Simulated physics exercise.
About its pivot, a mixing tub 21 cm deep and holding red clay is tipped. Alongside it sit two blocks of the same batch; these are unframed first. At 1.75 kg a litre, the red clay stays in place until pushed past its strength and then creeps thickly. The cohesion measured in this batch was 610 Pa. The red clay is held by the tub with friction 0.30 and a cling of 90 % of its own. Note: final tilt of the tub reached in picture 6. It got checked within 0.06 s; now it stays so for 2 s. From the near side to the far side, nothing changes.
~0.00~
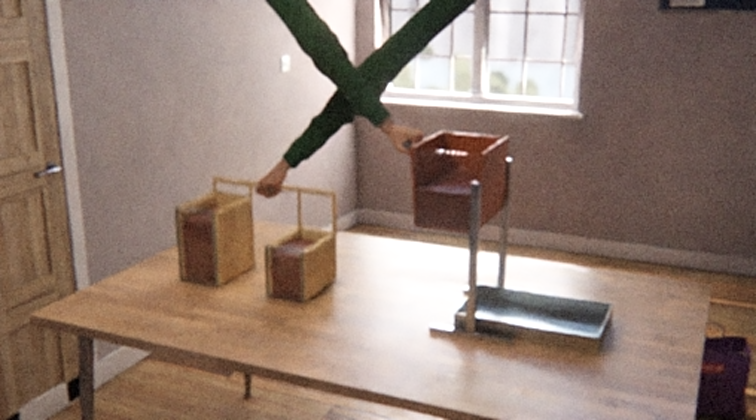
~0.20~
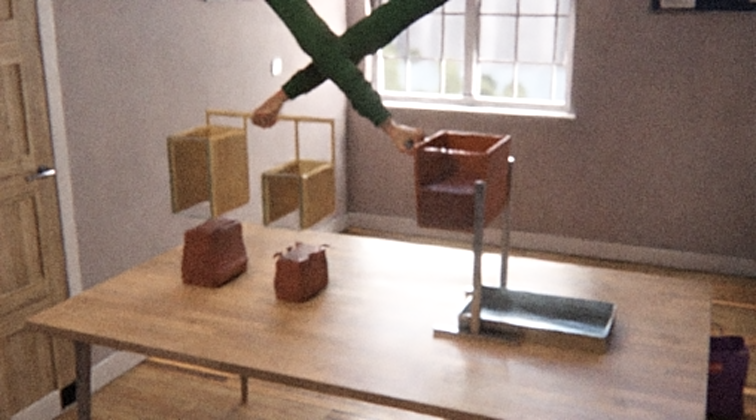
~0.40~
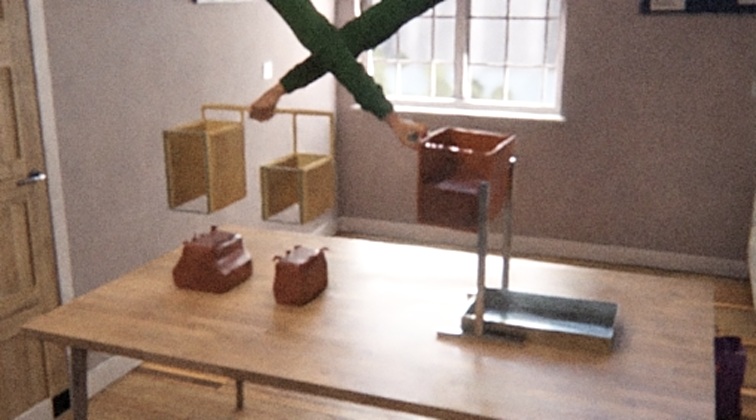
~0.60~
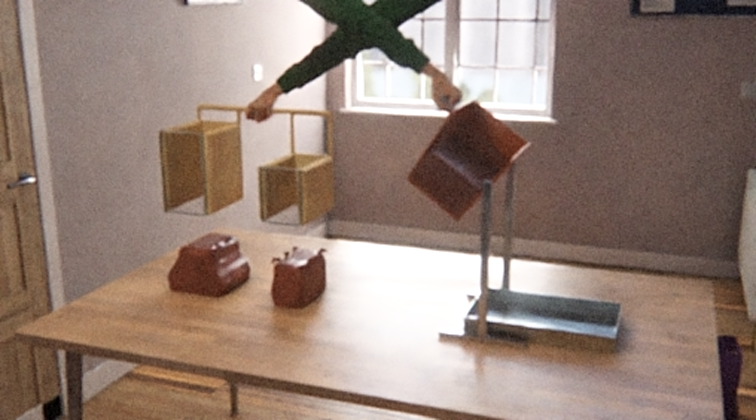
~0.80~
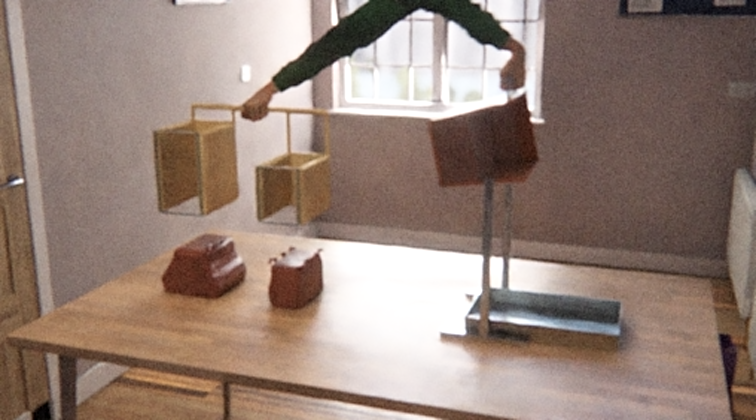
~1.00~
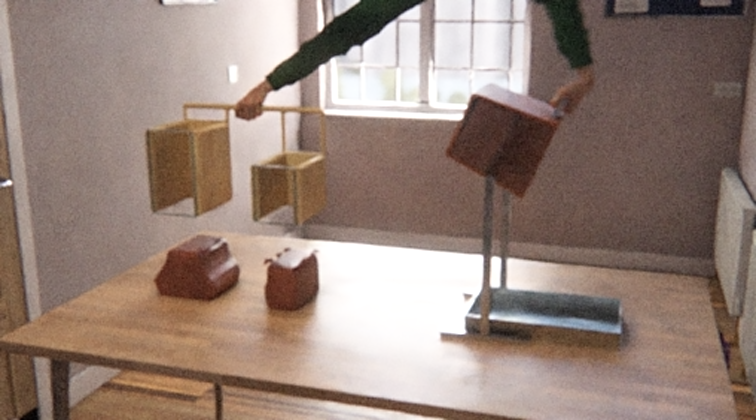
Two green-sleeved arms, crossed at first, reach over a pale wooden table in a grey-walled room with a bright window, seen from slightly above. Beside two yellowish open boxes on a bar stands a reddish tub on metal posts above a grey tray. One hand lifts the boxes off two red clay blocks, the left slumping, then the other turns the tub far over as the view drifts slightly.
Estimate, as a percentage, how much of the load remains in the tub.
I would say about 45 per cent remains in the tub.
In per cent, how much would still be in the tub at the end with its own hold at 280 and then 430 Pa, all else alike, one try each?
In order: Around 7 % and around 7 %.
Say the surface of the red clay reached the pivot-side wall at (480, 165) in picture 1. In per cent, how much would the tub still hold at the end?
That gives some 7 %.
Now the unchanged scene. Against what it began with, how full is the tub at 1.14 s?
Near 100 %.
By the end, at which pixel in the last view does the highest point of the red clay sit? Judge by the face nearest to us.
Close to pixel (492, 147).
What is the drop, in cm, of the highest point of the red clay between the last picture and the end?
About 12 cm.
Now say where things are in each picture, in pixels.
In the first frame, handle-side rim at (414, 148), tilt 0 degrees; crest of the red clay at (468, 195); block heights 21 cm, 13 cm (left to right).
In the second frame, handle-side rim at (417, 148), tilt 0 degrees; crest of the red clay at (472, 194); block heights 19 cm, 13 cm (left to right).
In the third frame, handle-side rim at (422, 143), tilt 4 degrees; crest of the red clay at (424, 185); block heights 15 cm, 13 cm (left to right).
In the fourth frame, handle-side rim at (454, 113), tilt 36 degrees; crest of the red clay at (433, 151); block heights 15 cm, 13 cm (left to right).
In the fifth frame, handle-side rim at (511, 104), tilt 78 degrees; crest of the red clay at (464, 117); block heights 15 cm, 13 cm (left to right).
In the sixth frame, handle-side rim at (555, 128), tilt 113 degrees; crest of the red clay at (478, 100); block heights 15 cm, 13 cm (left to right).
After 1.14 s, the tub is at 113 degrees and holds 100 %.
After 1.31 s, the tub is at 113 degrees and holds 48 %.
After 1.48 s, the tub is at 113 degrees and holds 45 %.
After 1.65 s, the tub is at 113 degrees and holds 45 %.
After 3.00 s, the tub is at 113 degrees and holds 45 %.
